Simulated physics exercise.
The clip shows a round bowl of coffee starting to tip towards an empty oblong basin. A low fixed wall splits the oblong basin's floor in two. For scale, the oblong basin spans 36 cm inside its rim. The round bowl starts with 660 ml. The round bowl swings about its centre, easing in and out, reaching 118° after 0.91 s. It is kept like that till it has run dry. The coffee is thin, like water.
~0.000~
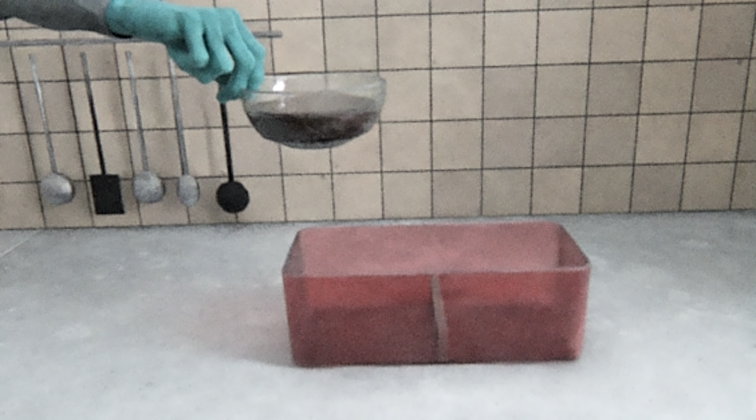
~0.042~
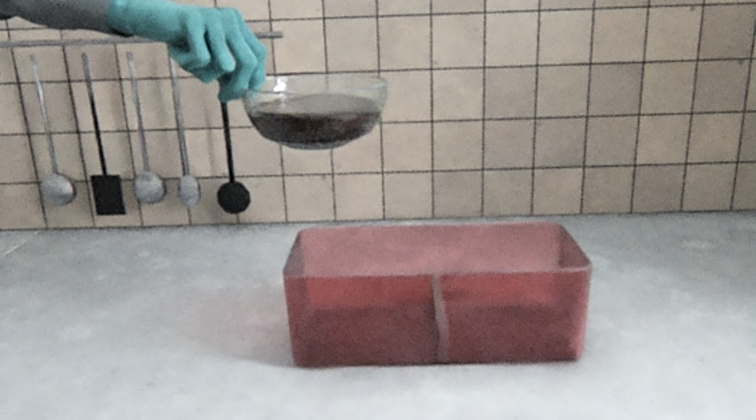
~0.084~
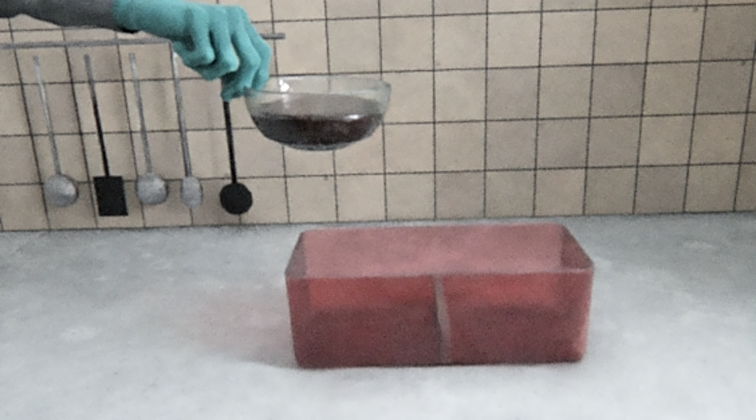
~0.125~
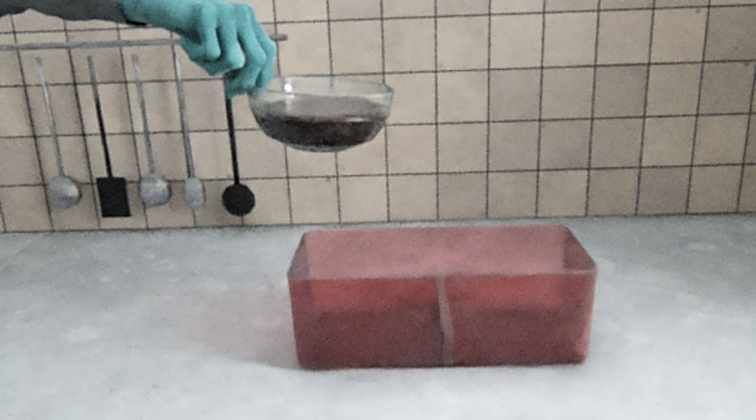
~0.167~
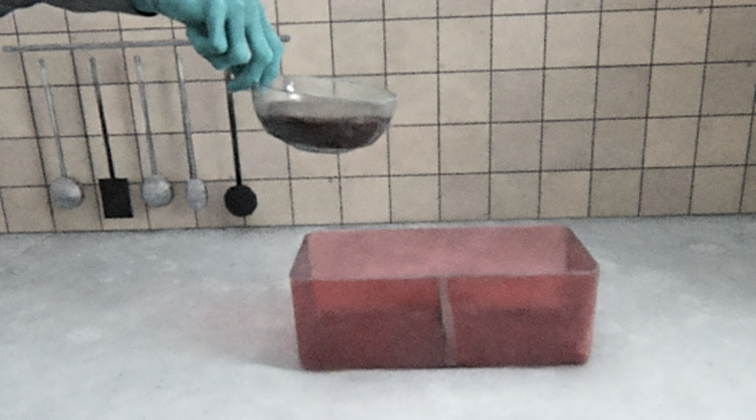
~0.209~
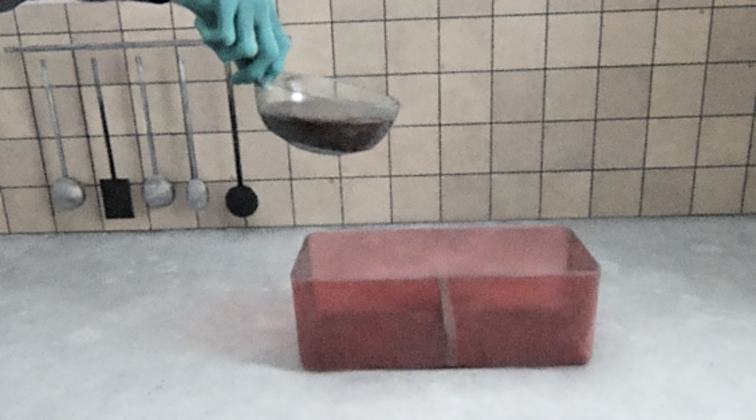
A glass bowl of dark liquid tilts gradually to the right above a red basin.
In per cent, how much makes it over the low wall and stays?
The far part has some 45 per cent.
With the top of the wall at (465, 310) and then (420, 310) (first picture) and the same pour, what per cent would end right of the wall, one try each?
In turn about 15 and 65 per cent.
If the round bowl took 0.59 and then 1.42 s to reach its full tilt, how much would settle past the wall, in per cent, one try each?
In turn about 30 and 55 per cent.
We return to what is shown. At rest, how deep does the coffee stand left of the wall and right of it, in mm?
Some 12 mm on the left and 12 mm on the right.
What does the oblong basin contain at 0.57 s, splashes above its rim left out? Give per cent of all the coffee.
Some 18 per cent.
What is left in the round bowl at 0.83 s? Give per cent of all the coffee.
Some 0 per cent.
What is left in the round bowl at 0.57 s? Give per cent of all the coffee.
About 26 per cent.
By 0.57 s the tilt is 82° and 26 per cent is still to pour, 5 is left of the wall and 13 right of it.
By 0.83 s the tilt is 116° and 0 per cent is still to pour, 52 is left of the wall and 44 right of it.
By 1.11 s the tilt is 118° and 0 per cent is still to pour, 54 is left of the wall and 45 right of it.
By 1.41 s the tilt is 118° and 0 per cent is still to pour, 54 is left of the wall and 45 right of it.
At rest 54 per cent lies left of the wall, 45 right of it and 1 outside.
